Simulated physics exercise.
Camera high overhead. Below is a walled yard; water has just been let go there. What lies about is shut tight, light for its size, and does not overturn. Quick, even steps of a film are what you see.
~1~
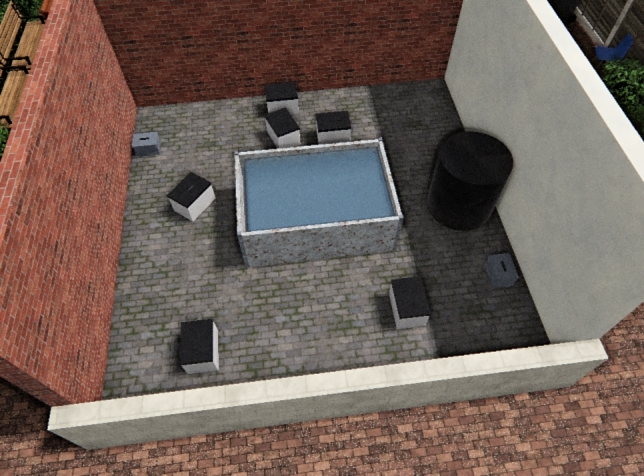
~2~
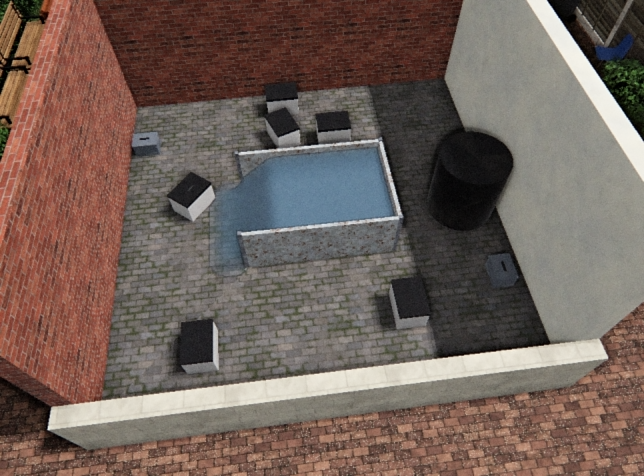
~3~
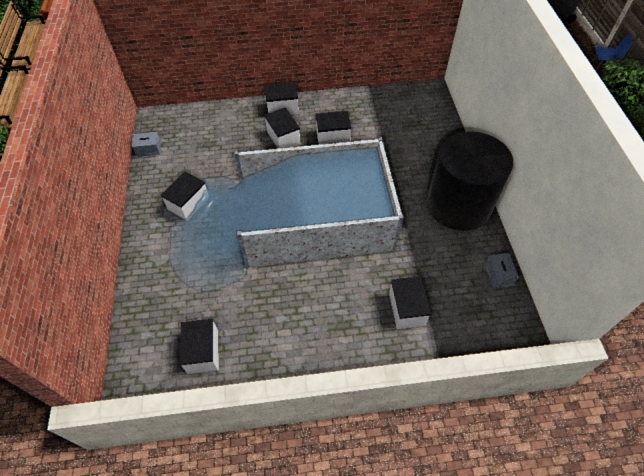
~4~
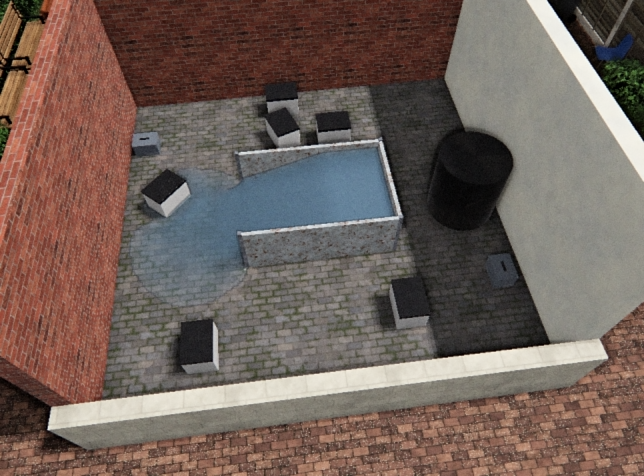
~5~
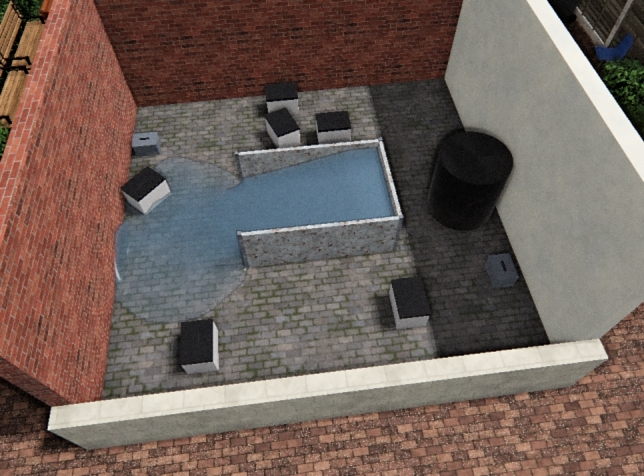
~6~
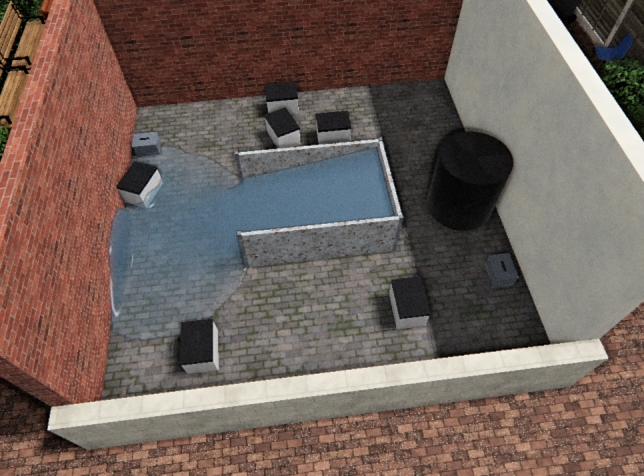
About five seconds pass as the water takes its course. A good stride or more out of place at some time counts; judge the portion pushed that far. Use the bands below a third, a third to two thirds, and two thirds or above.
It falls two thirds or above.
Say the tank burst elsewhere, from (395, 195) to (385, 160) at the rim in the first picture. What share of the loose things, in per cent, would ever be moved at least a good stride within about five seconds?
Some 50 per cent.
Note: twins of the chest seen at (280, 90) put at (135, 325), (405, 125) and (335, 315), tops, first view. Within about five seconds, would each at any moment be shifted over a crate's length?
In sequence: Pushed clear, doesn't go far, pushed clear.
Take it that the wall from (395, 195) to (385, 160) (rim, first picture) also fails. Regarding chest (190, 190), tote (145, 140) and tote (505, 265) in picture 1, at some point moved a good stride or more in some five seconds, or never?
First stays short of it, second stays short of it, third covers that distance.
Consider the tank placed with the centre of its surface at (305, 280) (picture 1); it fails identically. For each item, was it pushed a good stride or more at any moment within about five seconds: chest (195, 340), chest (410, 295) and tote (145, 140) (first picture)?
Results in order: Made it that far / never that far / made it that far.
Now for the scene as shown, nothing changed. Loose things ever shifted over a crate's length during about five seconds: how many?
The count is 7.
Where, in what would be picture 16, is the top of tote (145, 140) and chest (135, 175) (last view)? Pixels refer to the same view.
(204, 100) and (154, 89).
A moment on, 1 of 8 are well off their spots; 1 afloat.
Next, 2 of 8 are well off their spots; 2 afloat.
Later, 4 of 8 are well off their spots; 2 afloat.
In the end, 7 of 8 are well off their spots, and 7 have been at some point; 5 afloat.
